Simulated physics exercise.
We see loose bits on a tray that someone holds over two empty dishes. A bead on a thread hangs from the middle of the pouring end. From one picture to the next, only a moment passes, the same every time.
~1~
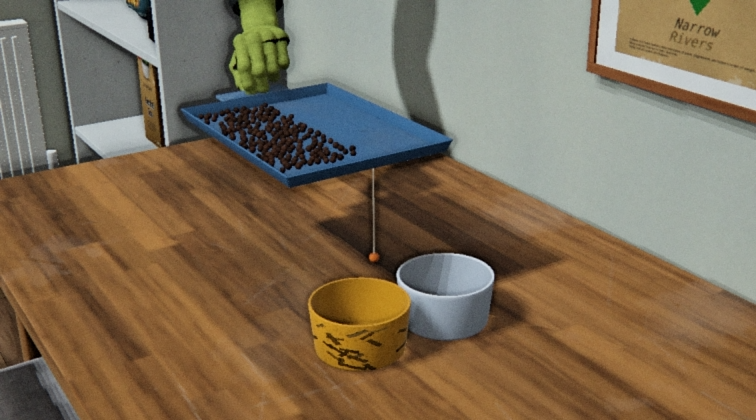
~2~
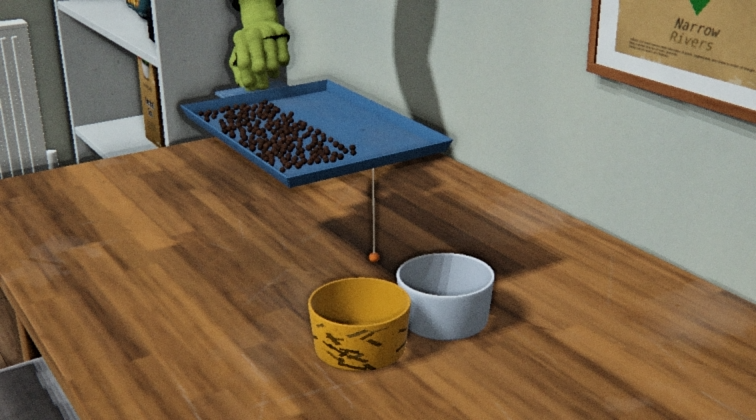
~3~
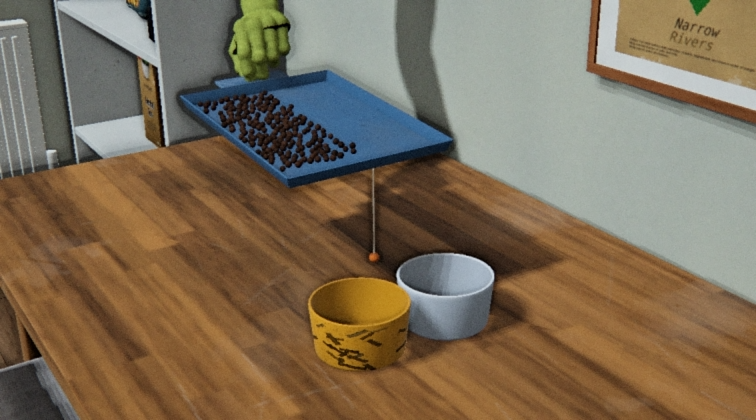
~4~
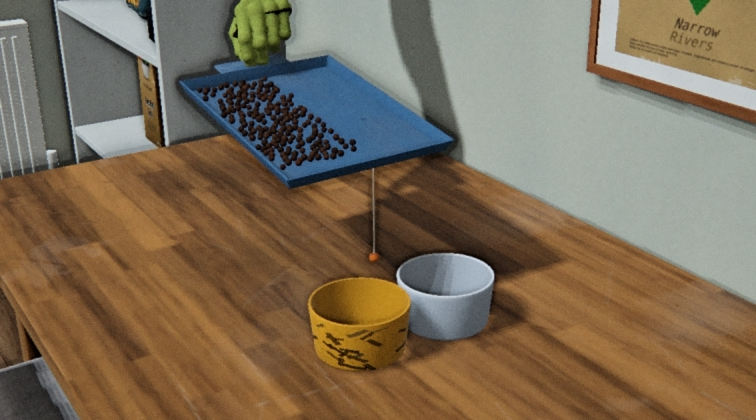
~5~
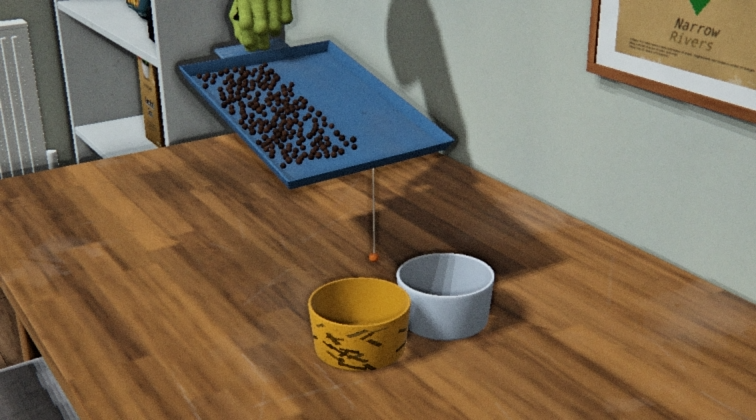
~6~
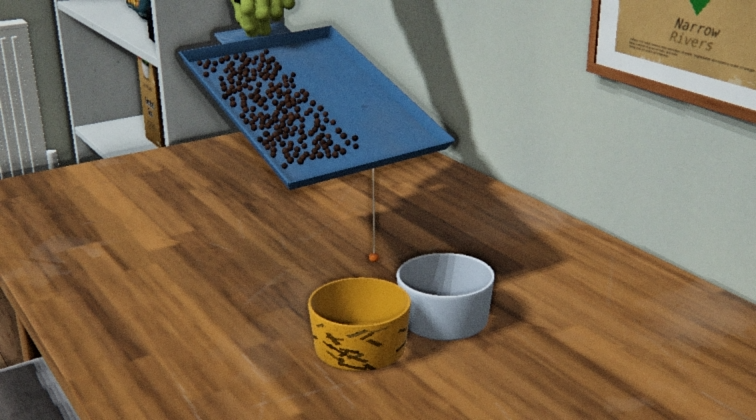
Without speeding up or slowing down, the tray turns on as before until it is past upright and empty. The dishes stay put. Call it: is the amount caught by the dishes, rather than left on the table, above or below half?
Above half.
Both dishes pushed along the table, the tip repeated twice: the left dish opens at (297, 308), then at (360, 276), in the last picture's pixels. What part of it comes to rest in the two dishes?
Trial 1 around 90 percent, trial 2 around 30 percent.
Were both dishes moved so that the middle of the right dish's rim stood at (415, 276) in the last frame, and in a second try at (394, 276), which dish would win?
Result, first place: The lefthand one; second place: The lefthand one.
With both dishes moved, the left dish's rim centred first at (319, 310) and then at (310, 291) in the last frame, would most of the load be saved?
Beyond half, then beyond half.
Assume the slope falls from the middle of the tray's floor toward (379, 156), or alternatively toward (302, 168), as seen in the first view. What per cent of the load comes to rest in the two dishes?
About 80 % and 20 %.
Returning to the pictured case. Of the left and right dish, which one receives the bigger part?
That one is the leftward one.
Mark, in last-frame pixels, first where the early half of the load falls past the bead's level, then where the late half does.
First half (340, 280); second half (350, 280).
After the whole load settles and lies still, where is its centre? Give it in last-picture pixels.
Somewhere around (361, 346) in the last picture.
Just after the last frame, tray tipped steeply; roughly two thirds on the tray; about a tenth in the left dish; just a few in the right dish; just a few outside both; roughly a quarter in the air.
A moment on, tray tipped right over; just a few on the tray; roughly two thirds in the left dish; about a tenth in the right dish; roughly a quarter outside both; roughly a quarter in the air.
Further on, tray tipped past a quarter turn; roughly two thirds in the left dish; about a tenth in the right dish; roughly a quarter outside both.
When it is over, tray tipped past a quarter turn; roughly two thirds in the left dish; about a tenth in the right dish; roughly a quarter outside both.
